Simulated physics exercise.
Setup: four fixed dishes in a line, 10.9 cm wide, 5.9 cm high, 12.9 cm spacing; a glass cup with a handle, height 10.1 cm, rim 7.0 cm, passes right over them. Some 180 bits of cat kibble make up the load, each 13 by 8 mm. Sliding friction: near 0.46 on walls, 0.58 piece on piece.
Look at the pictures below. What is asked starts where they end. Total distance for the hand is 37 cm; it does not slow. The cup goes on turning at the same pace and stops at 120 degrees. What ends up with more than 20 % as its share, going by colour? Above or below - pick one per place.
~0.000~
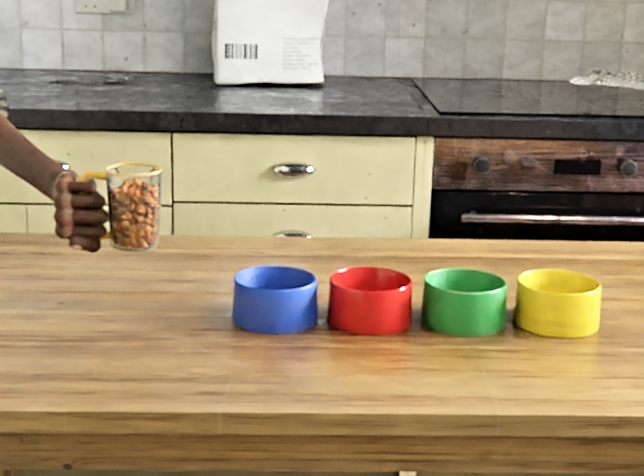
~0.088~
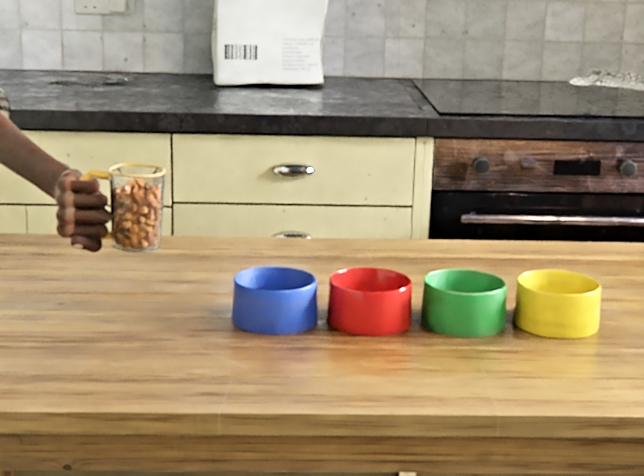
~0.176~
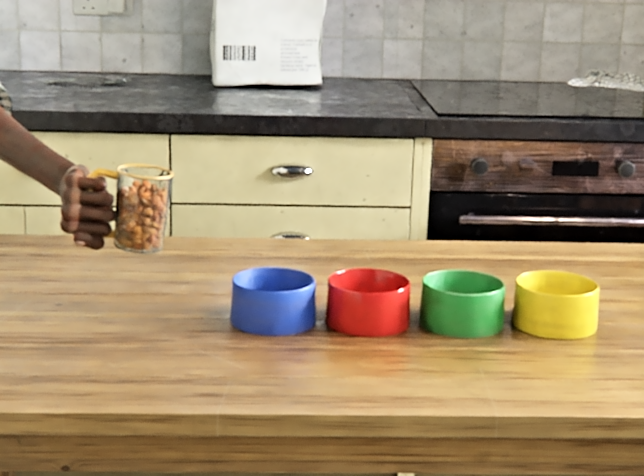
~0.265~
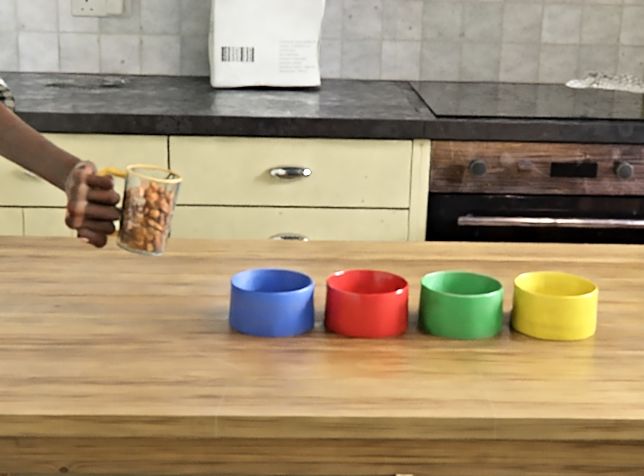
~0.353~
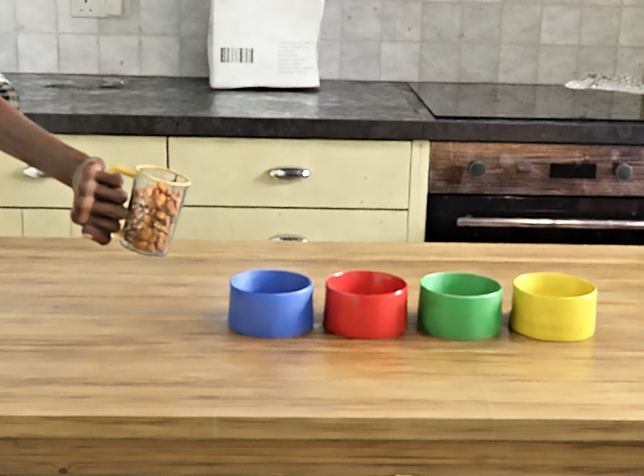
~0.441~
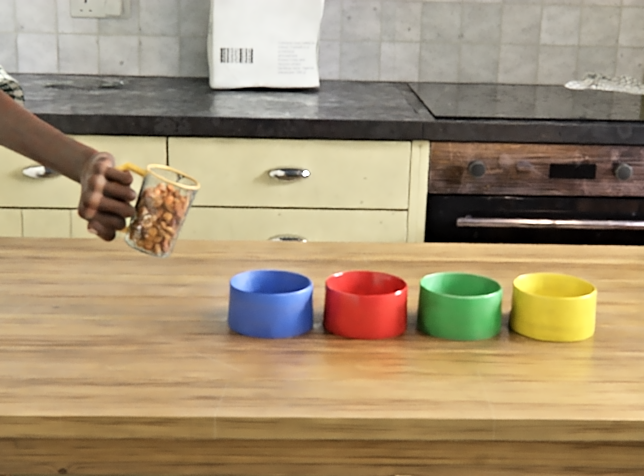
Red: Above; blue: Below; green: Below; yellow: Below; counter: Below.
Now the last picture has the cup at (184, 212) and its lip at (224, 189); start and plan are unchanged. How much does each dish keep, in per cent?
The red dish keeps 0, the blue dish 0, the green dish 90 and the yellow dish 0.
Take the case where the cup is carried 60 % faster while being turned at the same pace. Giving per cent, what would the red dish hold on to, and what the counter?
The shares would then be red 0 and counter 0.
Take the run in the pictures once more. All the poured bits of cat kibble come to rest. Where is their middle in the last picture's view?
My guess is close to (375, 310).
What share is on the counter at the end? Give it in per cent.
Estimate: Near 0 per cent.
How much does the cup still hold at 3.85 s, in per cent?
About 0 percent.
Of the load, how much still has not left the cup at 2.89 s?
My estimate is about 0 per cent.
Then, at 1.91 s, tilt 97 degrees; cup holds 95 %.
After 2.89 s, tilt 120 degrees; cup holds 0 %, red 100 %.
After 3.85 s, tilt 120 degrees; cup holds 0 %, red 100 %.
In the end, at 4.2 s, red 100 %, blue 0 %, green 0 %, yellow 0 %, counter 0 %.
